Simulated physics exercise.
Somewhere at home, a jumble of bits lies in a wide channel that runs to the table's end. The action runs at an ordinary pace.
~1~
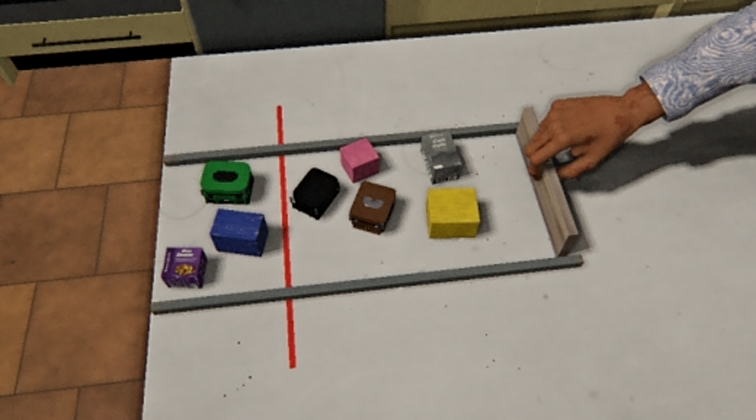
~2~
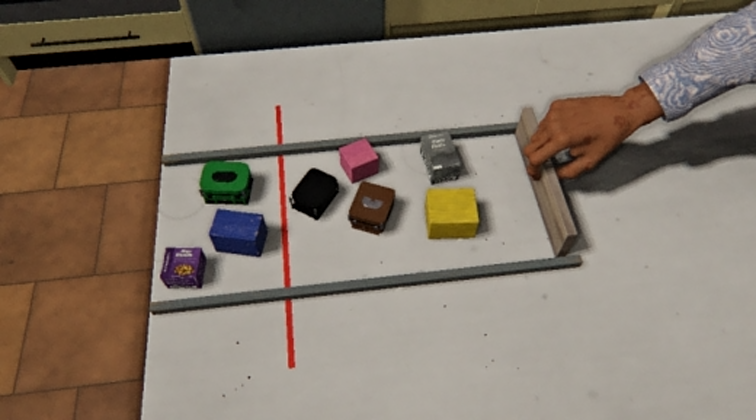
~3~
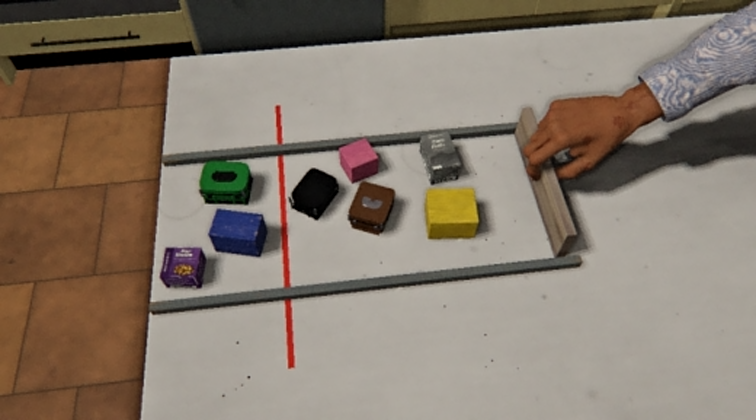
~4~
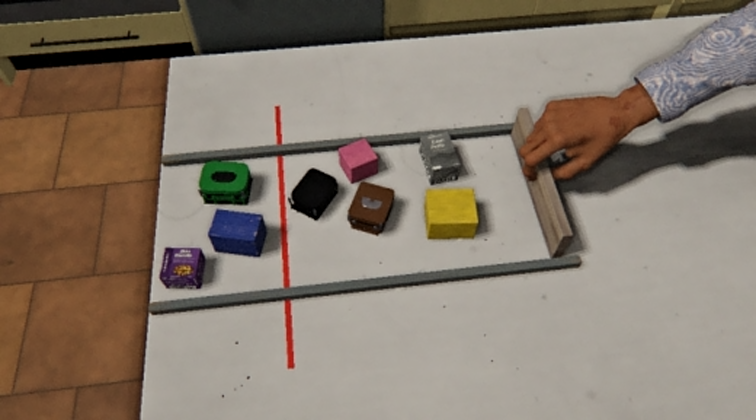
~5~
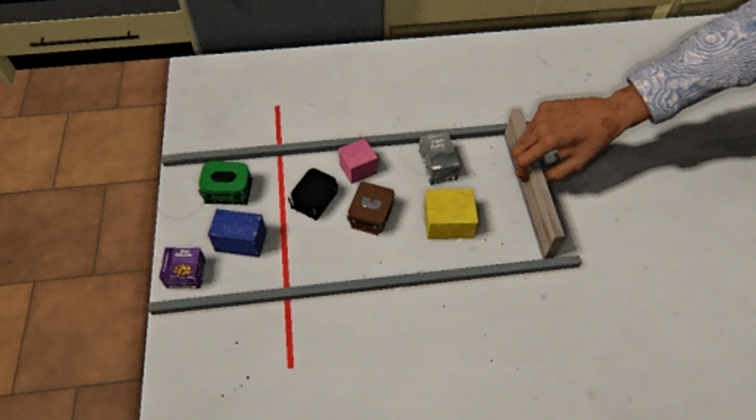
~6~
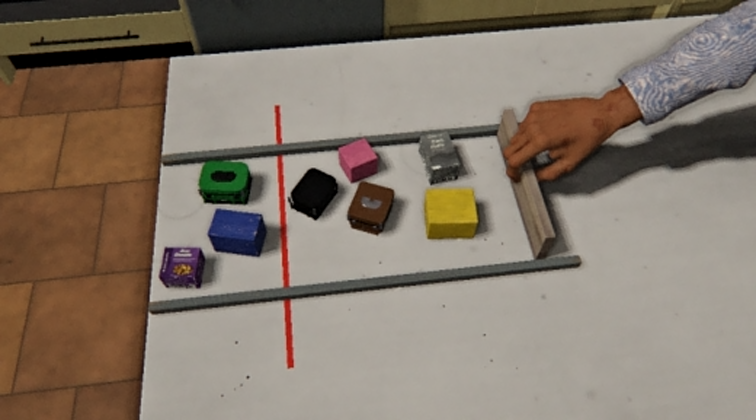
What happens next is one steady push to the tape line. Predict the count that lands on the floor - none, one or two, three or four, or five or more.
The count on the floor is none.
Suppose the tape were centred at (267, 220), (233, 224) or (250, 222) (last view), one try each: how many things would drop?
Down on the floor: 1, 2 and 1.
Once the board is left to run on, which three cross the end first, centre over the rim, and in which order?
Earliest to latest: The green case, the black case, the blue block.
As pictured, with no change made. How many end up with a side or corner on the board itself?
That comes to 2.
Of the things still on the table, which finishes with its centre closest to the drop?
The green case.
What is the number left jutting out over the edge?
1 in all.
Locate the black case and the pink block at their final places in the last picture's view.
Near (203, 191) and (234, 164).
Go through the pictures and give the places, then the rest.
The first picture shows purple box (185, 268); green case (228, 183); blue block (240, 233); board (544, 180); tape (285, 219).
The second picture shows green case (227, 184); black case (315, 194).
The third picture shows blue block (239, 233); board (543, 180).
The fourth picture shows purple box (183, 269); grey box (439, 158).
The fifth picture shows green case (226, 184); brown case (371, 209).
The sixth picture shows purple box (183, 268); green case (226, 183); blue block (238, 233); board (524, 182); tape (283, 219).
Soon after, none off yet; purple box at rest near (183, 268); green case at rest near (226, 183); blue block at rest near (238, 233).
After that, none off yet; purple box at rest near (183, 268); green case at rest near (222, 183); blue block at rest near (238, 233).
In the end, the number that fall off is zero.
